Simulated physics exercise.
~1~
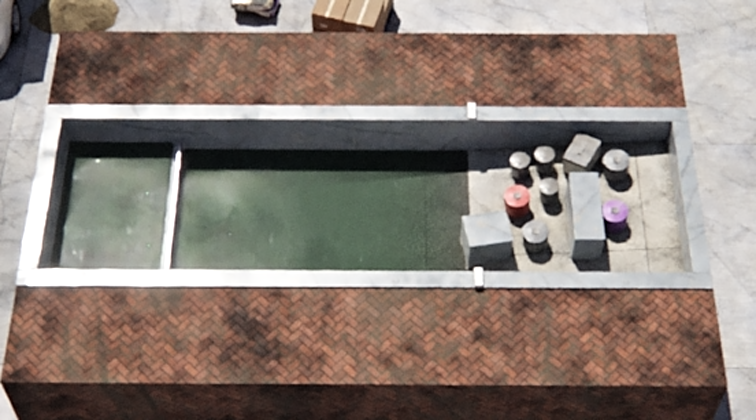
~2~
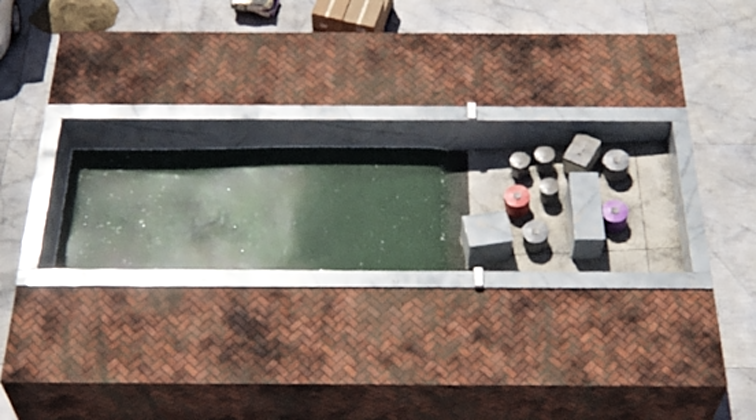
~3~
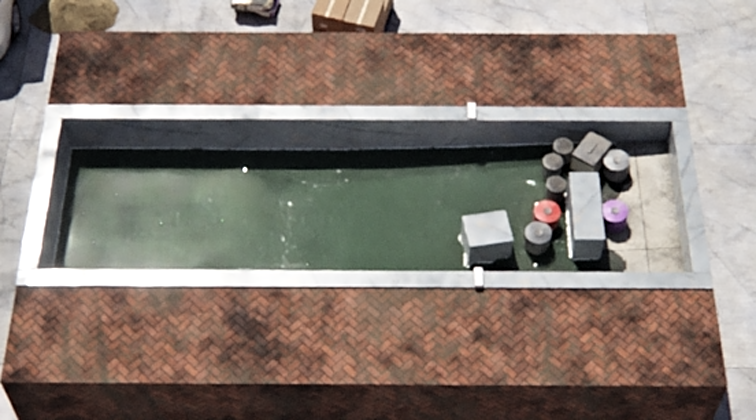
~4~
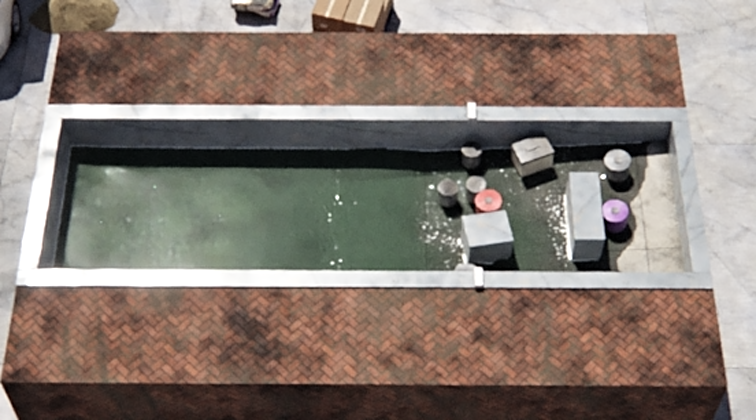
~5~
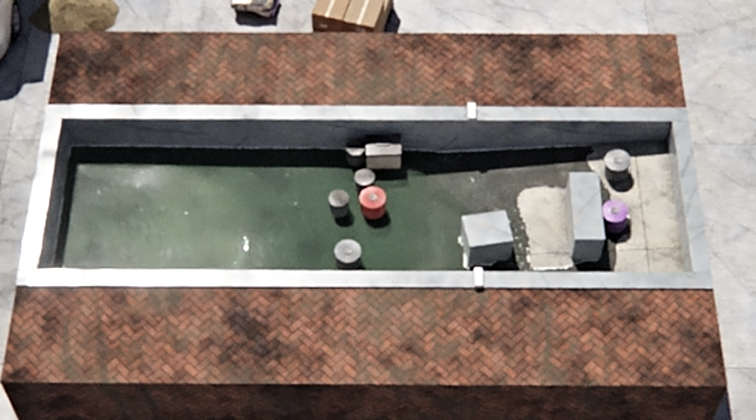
In this clip, a barrier in a walled water channel disappears and water surges right up a pale ramp, shifting several tubs and a chest before carrying them left as it recedes, leaving the red tub afloat beyond the white marks and the purple tub on the ramp.
